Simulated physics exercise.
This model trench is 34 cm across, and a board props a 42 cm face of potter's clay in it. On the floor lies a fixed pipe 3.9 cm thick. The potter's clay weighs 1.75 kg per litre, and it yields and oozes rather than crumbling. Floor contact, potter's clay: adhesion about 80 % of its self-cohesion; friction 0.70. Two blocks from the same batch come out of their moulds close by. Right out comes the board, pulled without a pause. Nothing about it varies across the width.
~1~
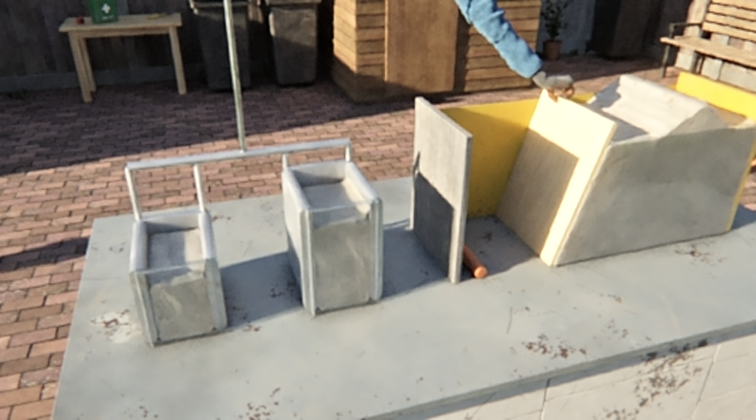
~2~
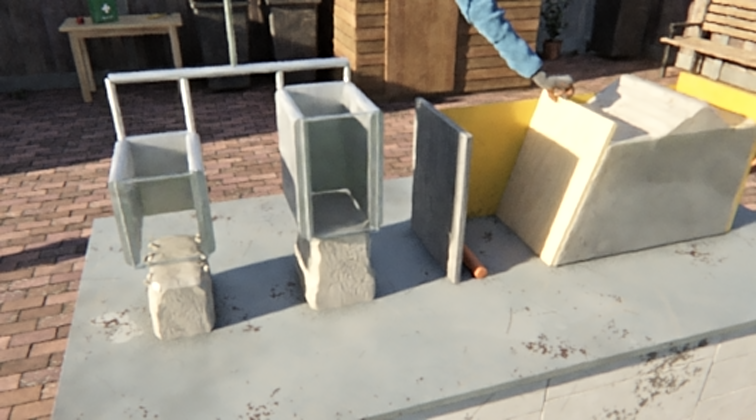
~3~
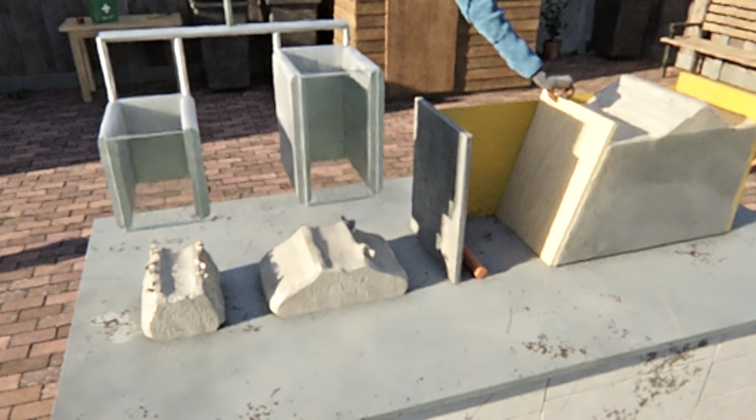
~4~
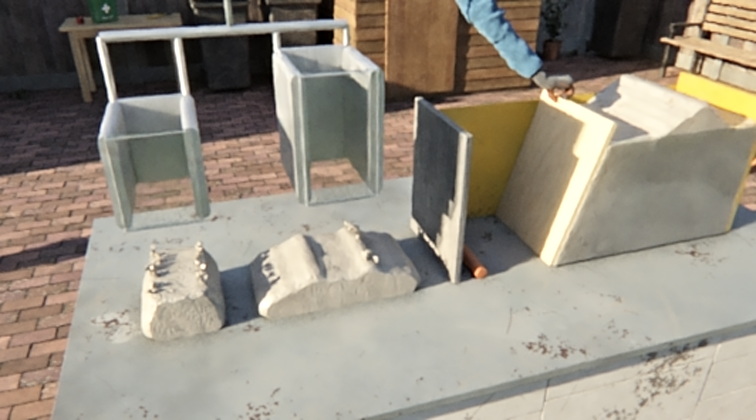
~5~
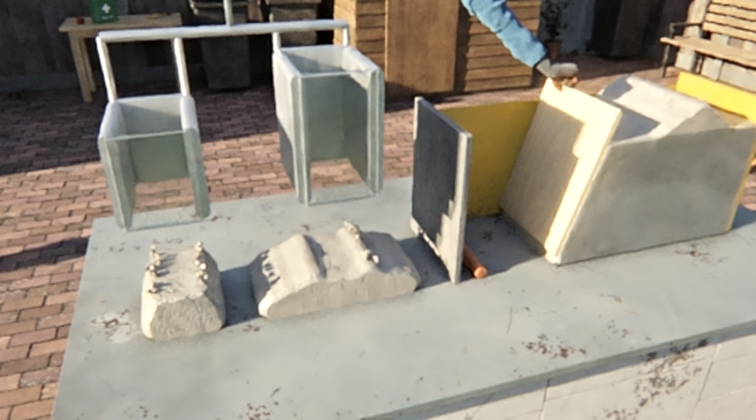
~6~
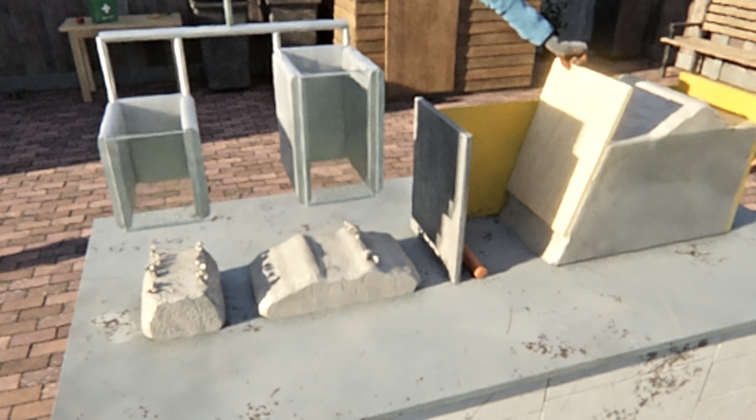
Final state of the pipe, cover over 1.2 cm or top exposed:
Cover over that depth.
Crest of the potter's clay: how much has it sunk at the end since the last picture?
10.5 cm.
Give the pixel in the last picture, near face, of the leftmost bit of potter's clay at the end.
Roughly at the pixel (464, 268).
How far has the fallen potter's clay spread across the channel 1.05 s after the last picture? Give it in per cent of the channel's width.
Reach: Around 100 in a hundred of the width.
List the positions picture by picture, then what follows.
In the first picture, top of the board at (611, 142), not yet moved; highest point of the potter's clay at (702, 105); test blocks 19 cm, 29 cm high (left to right).
In the second picture, top of the board at (611, 142), not yet moved; highest point of the potter's clay at (702, 105); test blocks 18 cm, 26 cm high (left to right).
In the third picture, top of the board at (611, 142), not yet moved; highest point of the potter's clay at (702, 105); test blocks 15 cm, 15 cm high (left to right).
In the fourth picture, top of the board at (611, 142), not yet moved; highest point of the potter's clay at (702, 105); test blocks 15 cm, 13 cm high (left to right).
In the fifth picture, top of the board at (616, 129), moved 3.9 cm; highest point of the potter's clay at (701, 105); test blocks 15 cm, 13 cm high (left to right).
In the sixth picture, top of the board at (627, 106), moved 11 cm; highest point of the potter's clay at (701, 106); test blocks 15 cm, 13 cm high (left to right).
Another 0.31 s on from the sixth picture, the fallen stuff reaches 28 % of the way across and nothing lies on the pipe.
Another 0.68 s on from the sixth picture, the fallen stuff reaches 87 % of the way across and 8.2 cm lies on the pipe.
Another 1.05 s on from the sixth picture, the fallen stuff reaches 98 % of the way across and 13 cm lies on the pipe.
Another 1.42 s on from the sixth picture, the fallen stuff reaches 98 % of the way across and 13 cm lies on the pipe.
Another 1.47 s on from the sixth picture, at the end, the fallen stuff reaches 98 % of the way across and 13 cm lies on the pipe.
